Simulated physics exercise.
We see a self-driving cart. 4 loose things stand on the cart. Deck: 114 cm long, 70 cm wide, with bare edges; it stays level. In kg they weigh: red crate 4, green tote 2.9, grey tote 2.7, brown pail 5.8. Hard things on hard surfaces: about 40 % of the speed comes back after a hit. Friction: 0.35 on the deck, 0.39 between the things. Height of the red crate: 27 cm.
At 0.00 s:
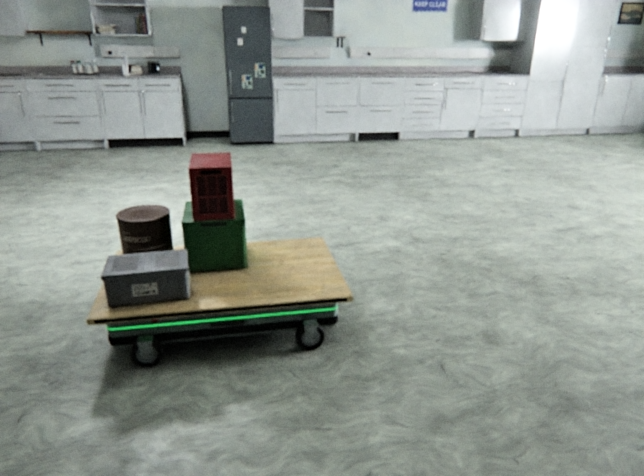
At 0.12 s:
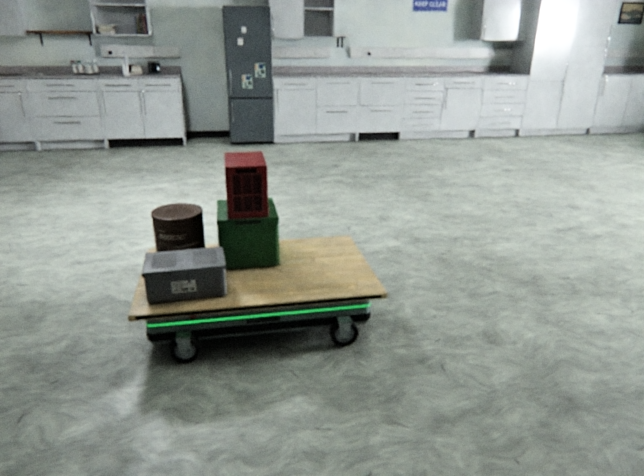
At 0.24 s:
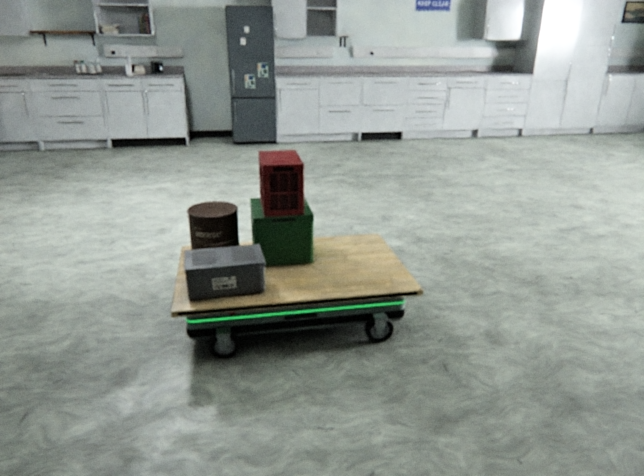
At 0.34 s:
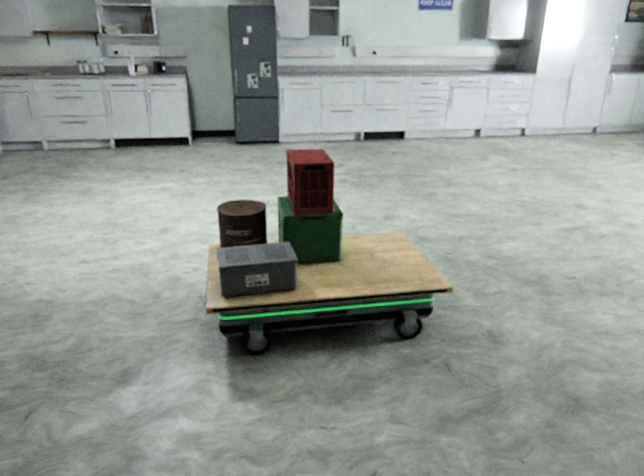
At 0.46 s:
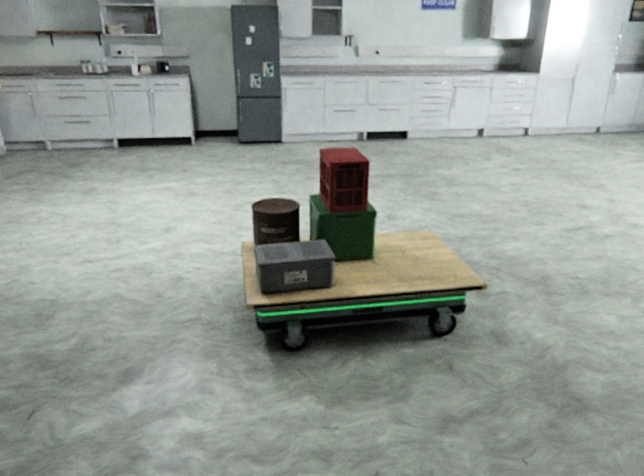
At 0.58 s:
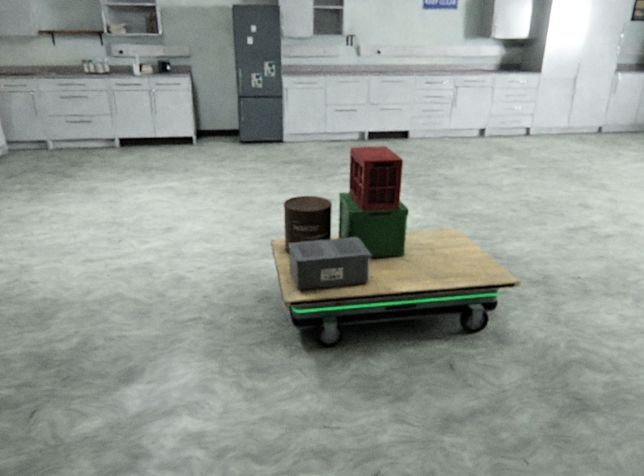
A large room with a pale, streaked floor, white cabinets and a tall grey fridge along the far wall is seen from slightly above. A low cart with a wooden top and green strip carries a grey tote in front, a brown pail behind, and a red crate stacked on a green tote. The cart rolls steadily rightward, its load riding along unshifted, while the view drifts very slightly left.
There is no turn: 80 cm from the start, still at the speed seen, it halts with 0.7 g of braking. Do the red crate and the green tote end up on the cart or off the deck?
The red crate is still aboard, the green tote is still aboard.
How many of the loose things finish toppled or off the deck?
That comes to 0.
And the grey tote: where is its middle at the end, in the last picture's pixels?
At about (382, 260).
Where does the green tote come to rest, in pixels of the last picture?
Around (411, 222).
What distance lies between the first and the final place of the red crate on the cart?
Some 18 cm.
After 0.68 s, cart has run 91 cm; red crate moved 2 cm near (396, 176); green tote moved 2 cm near (391, 223); brown pail moved 2 cm.
After 0.78 s, cart has run 94 cm, stopped; red crate moved 8 cm near (412, 176); green tote moved 6 cm near (404, 222); brown pail moved 7 cm.
After 0.88 s, cart has run 94 cm, stopped; red crate moved 15 cm near (422, 175); green tote moved 10 cm near (410, 222); grey tote moved 13 cm.
In the end (1.4 s), not toppled but over 10 cm from the start, red crate, green tote, grey tote and brown pail. In the last view, red crate near (427, 175), green tote near (411, 222).
